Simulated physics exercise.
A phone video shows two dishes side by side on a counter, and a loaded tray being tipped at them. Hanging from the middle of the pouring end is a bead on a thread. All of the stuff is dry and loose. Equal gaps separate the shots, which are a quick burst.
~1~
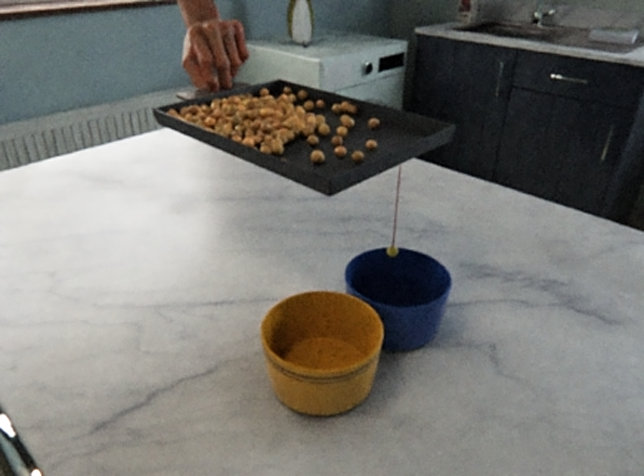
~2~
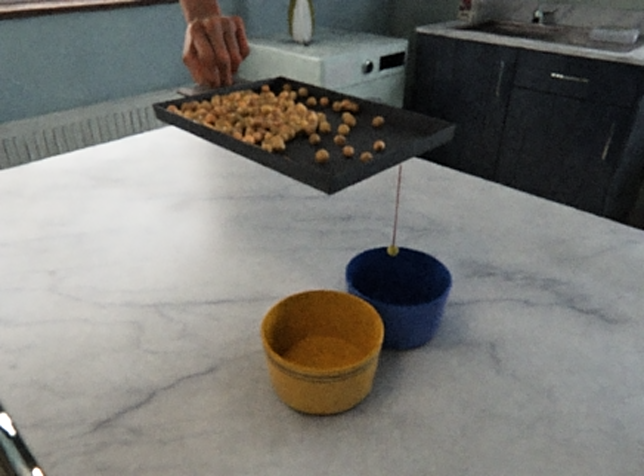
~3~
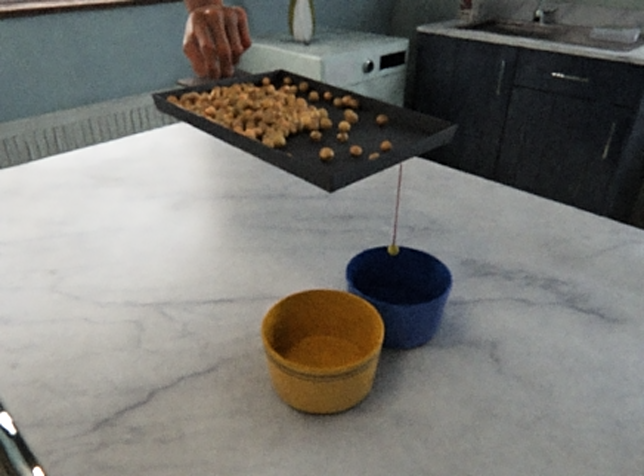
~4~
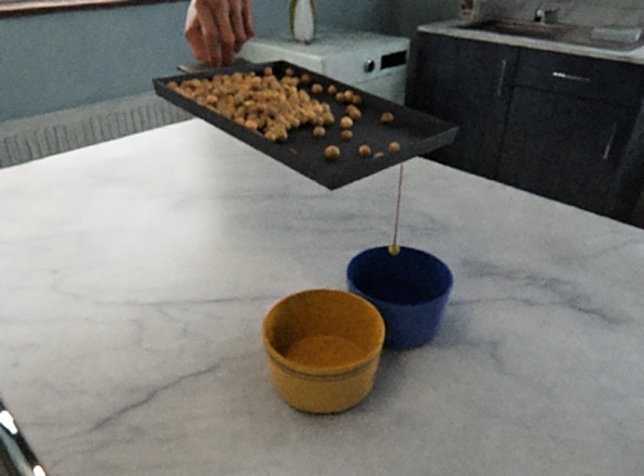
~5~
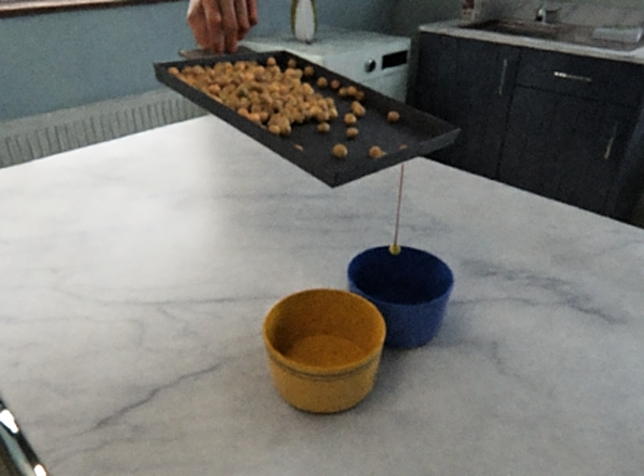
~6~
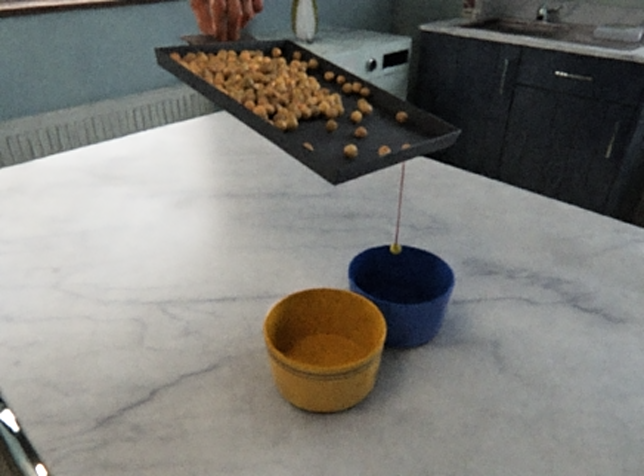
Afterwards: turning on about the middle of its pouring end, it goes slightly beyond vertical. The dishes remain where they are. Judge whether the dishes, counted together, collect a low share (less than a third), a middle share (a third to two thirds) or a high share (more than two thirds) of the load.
The dishes collect a low share.
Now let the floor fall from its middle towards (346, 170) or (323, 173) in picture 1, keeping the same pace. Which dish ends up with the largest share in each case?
The first tilt favours the left-side dish and the second the left-side dish.
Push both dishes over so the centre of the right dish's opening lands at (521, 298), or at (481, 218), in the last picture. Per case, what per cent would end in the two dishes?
I'd say about 0 percent, followed by about 80 percent.
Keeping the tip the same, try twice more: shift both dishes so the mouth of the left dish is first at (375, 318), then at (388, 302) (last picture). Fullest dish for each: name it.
Try 1: The right-hand one. Try 2: The right-hand one.
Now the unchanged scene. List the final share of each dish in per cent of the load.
Final split: Left dish some 0 per cent, right dish some 10 per cent.
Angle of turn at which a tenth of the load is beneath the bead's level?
Approx. reading: About 55°.
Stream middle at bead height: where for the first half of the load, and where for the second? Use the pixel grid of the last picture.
About (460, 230) to begin with, then about (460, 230).
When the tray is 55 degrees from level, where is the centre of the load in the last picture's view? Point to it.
Centre estimate: (414, 123).
Just after the last frame, tray tipped steeply; the larger part on the tray; just a few in the right dish; about a tenth outside both; about a tenth in the air.
A moment on, tray tipped right over; roughly a quarter on the tray; about a tenth in the right dish; roughly two thirds outside both; about a tenth in the air.
Further on, tray tipped past a quarter turn; about a tenth in the right dish; almost all outside both.
When it is over, tray tipped past a quarter turn; not one in the left dish; about a tenth in the right dish; almost all outside both.
